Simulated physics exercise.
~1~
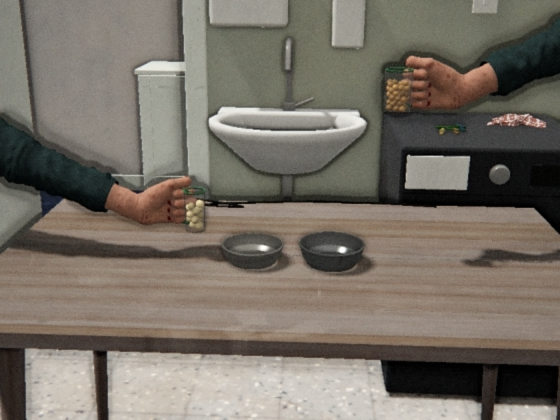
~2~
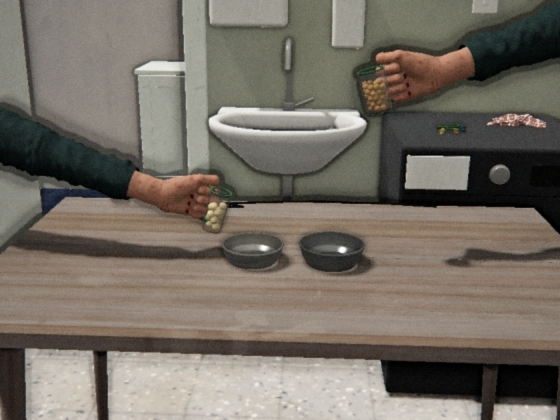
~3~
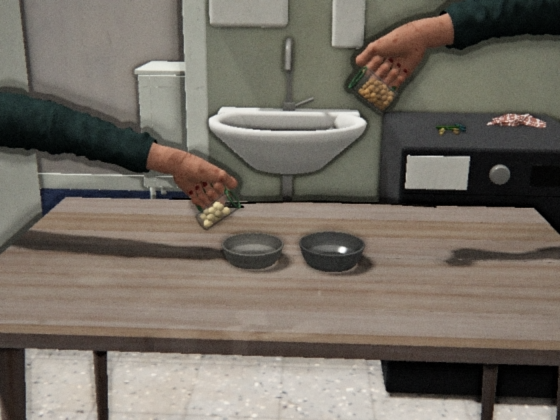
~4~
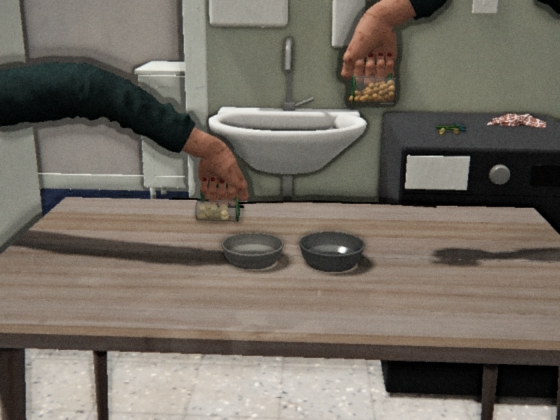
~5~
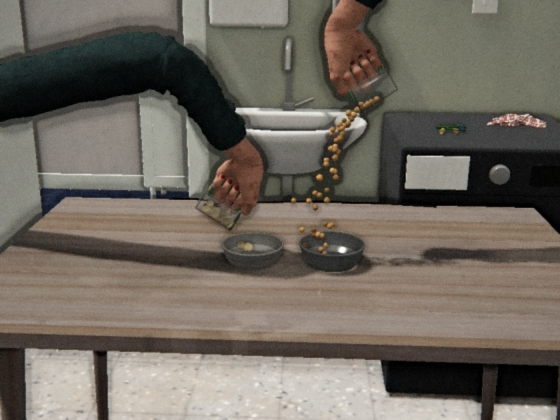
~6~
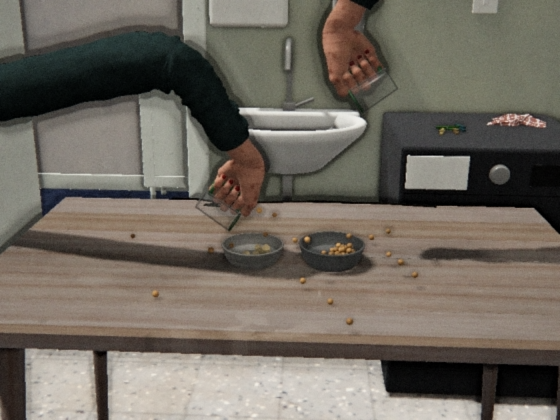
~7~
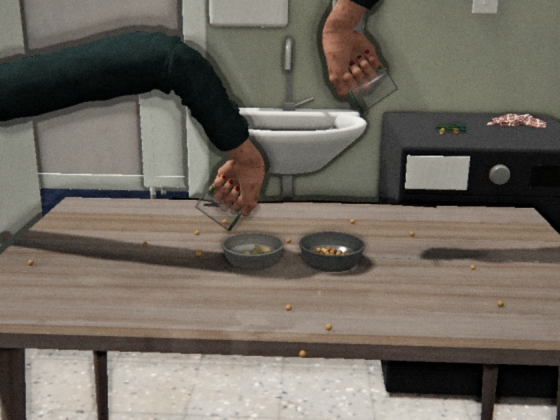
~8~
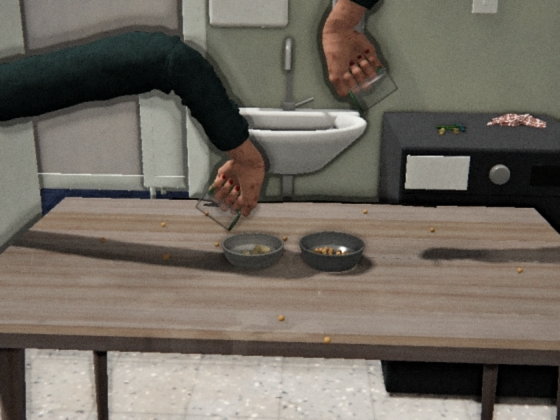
Two hands tip cups over dishes, and orange pieces from the right scatter across the table.
